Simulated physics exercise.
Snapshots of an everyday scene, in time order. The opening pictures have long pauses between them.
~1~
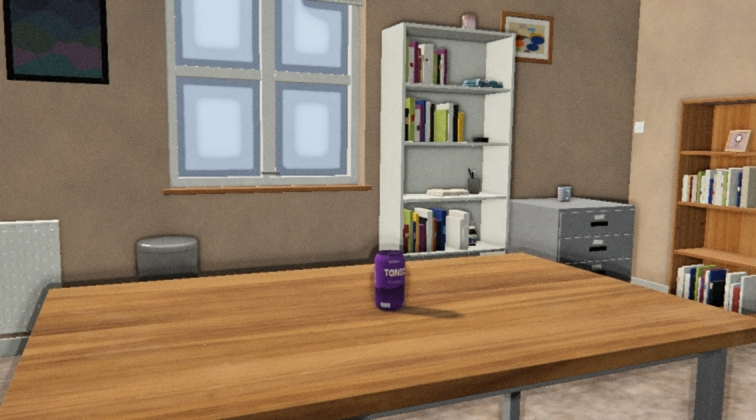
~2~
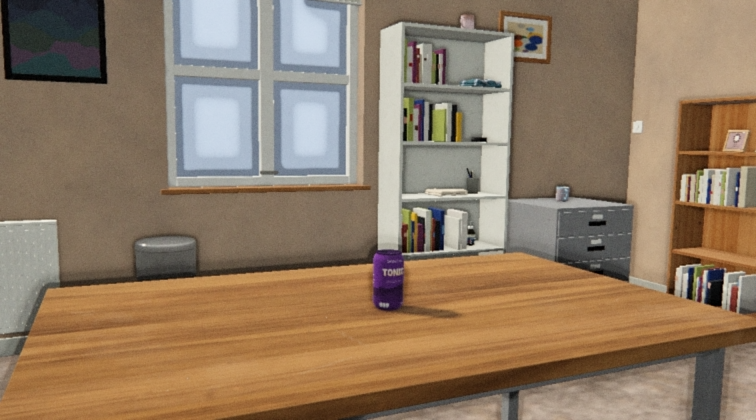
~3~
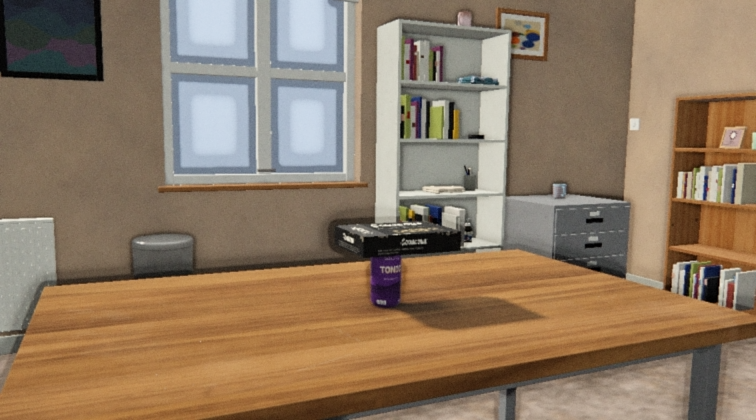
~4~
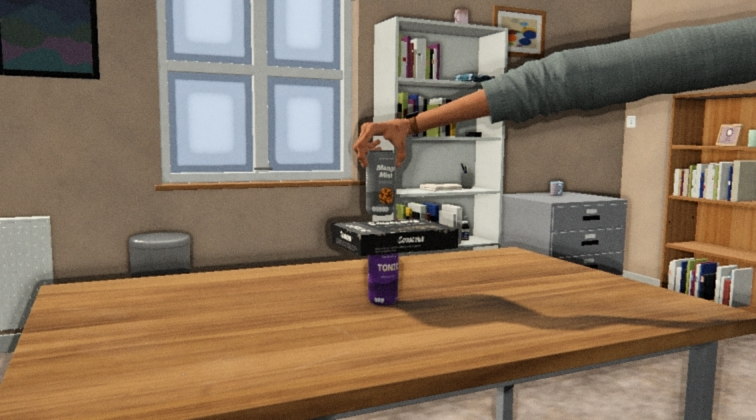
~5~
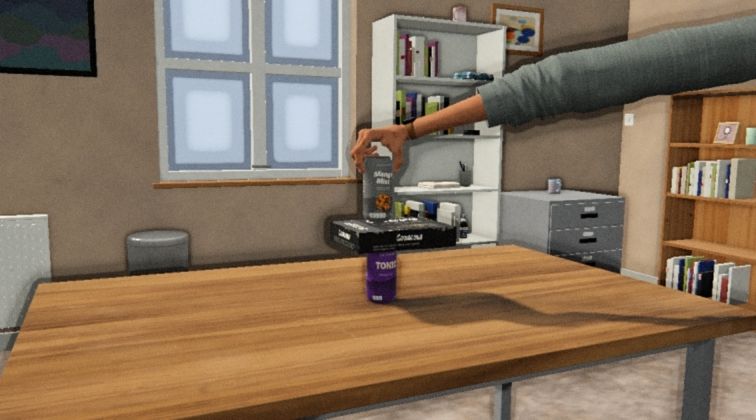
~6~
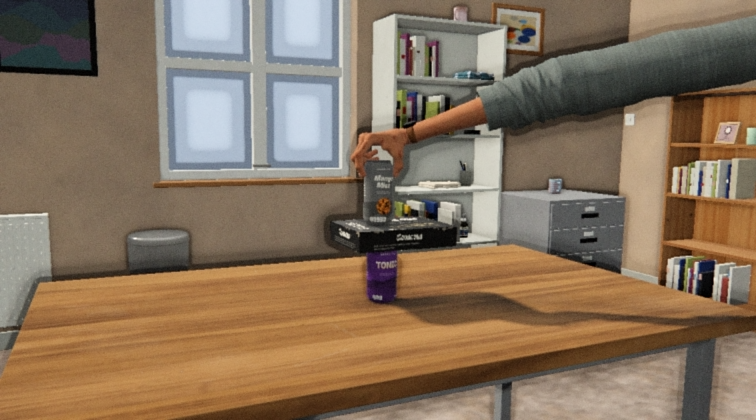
A black packet appeared flat on top of the purple can standing on the wooden table, then a hand reached in from the right and lowered a grey can onto it, still holding on.
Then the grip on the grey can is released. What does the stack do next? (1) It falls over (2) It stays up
It stays up.
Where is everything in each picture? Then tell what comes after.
The last thing is not in view yet, in the first frame.
The last thing is not in view yet, in the second frame.
The last thing is not in view yet; black packet (396, 238), in the third frame.
Coming down; grey can (381, 183); black packet (394, 236), in the fourth frame.
Coming down; grey can (378, 189); black packet (392, 233), in the fifth frame.
Set down, still held; grey can (378, 193); black packet (392, 233), in the sixth frame.
Then, 0.40 s later than the last frame, all is still.
Then, 1.00 s later than the last frame, grey can resting near (378, 193).
When it is over, all 3 as before. End places, in pixels of the last picture, grey can near (378, 193). The stack holds.
